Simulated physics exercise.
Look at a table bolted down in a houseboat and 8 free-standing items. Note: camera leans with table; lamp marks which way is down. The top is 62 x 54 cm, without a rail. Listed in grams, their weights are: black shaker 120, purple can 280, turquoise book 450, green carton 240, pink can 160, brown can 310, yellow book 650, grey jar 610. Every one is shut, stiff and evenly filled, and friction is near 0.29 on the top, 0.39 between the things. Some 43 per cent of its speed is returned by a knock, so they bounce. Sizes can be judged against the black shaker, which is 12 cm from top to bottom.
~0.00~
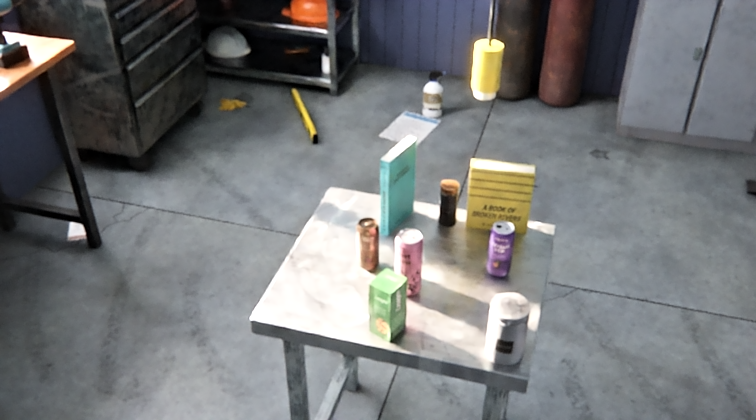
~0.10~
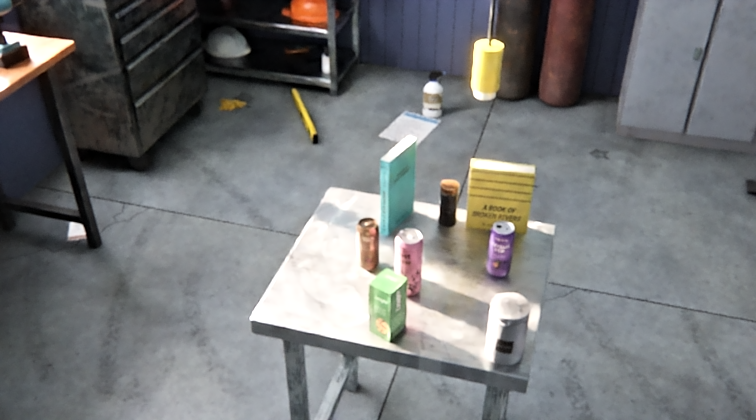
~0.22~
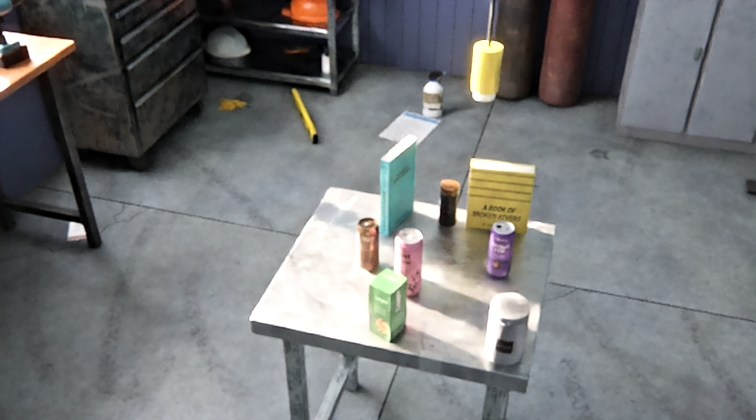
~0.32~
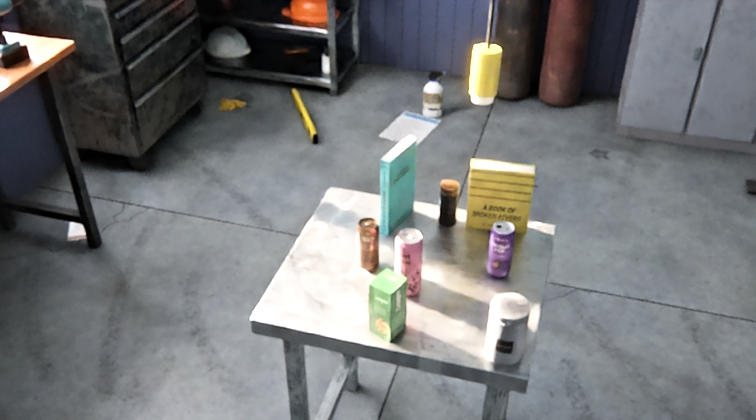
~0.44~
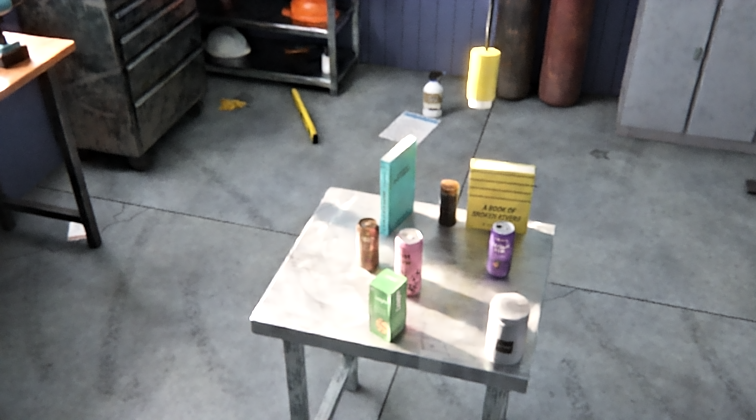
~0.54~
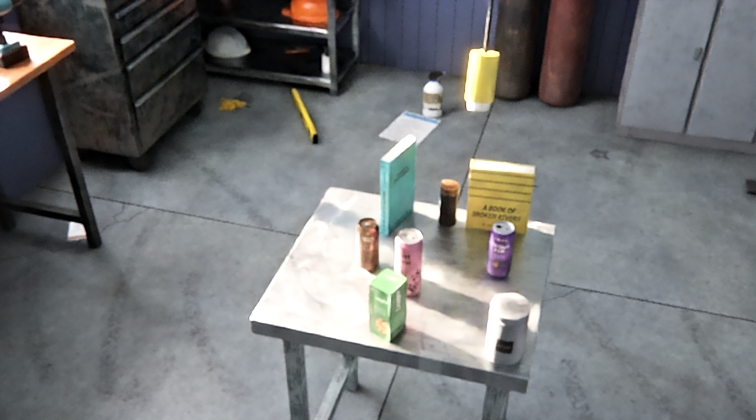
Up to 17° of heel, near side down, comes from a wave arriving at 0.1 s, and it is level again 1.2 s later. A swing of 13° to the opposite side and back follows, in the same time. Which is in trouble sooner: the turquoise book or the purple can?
The latter of the two.
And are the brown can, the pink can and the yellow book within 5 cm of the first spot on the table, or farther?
In short, the brown can stays close to home, the pink can stays close to home, the yellow book leaves its position.
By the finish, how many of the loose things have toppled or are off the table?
I count 2.
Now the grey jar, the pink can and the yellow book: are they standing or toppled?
Well, the grey jar holds steady, the pink can holds steady, and the yellow book tumbles down.
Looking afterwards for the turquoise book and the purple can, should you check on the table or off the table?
The turquoise book stays within bounds; the purple can winds up out of bounds.
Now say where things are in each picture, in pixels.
The first frame shows boat level; turquoise book (398, 186); purple can (501, 250).
The second frame shows boat level; pink can (409, 263); brown can (368, 245).
The third frame shows heel 2°, near side down; yellow book (500, 197); grey jar (508, 329).
The fourth frame shows heel 5°, near side down; black shaker (449, 204); green carton (388, 305).
The fifth frame shows heel 10°, near side down; pink can (409, 263); brown can (368, 244).
The sixth frame shows heel 14°, near side down; turquoise book (398, 187); purple can (501, 250).
After 0.94 s, heel 11°, near side down; purple can tipped 46° from how it sat near (499, 266); yellow book tipped 69° from how it sat.
After 1.84 s, heel 12°, far side down; purple can on its side near (470, 312); yellow book on its side; grey jar slid 2 cm.
After 3.24 s, boat level; purple can now off the table; yellow book on its side; grey jar slid 2 cm.
After 3.54 s, boat level; yellow book on its side; grey jar slid 2 cm.
By the end (3.7 s), off the table, purple can; tipped over on the table, yellow book; the other 6 in place, give or take 5 cm. Seen from the same camera at the end, turquoise book near (398, 187). Turquoise book was never lost; purple can went at 0.94 s.
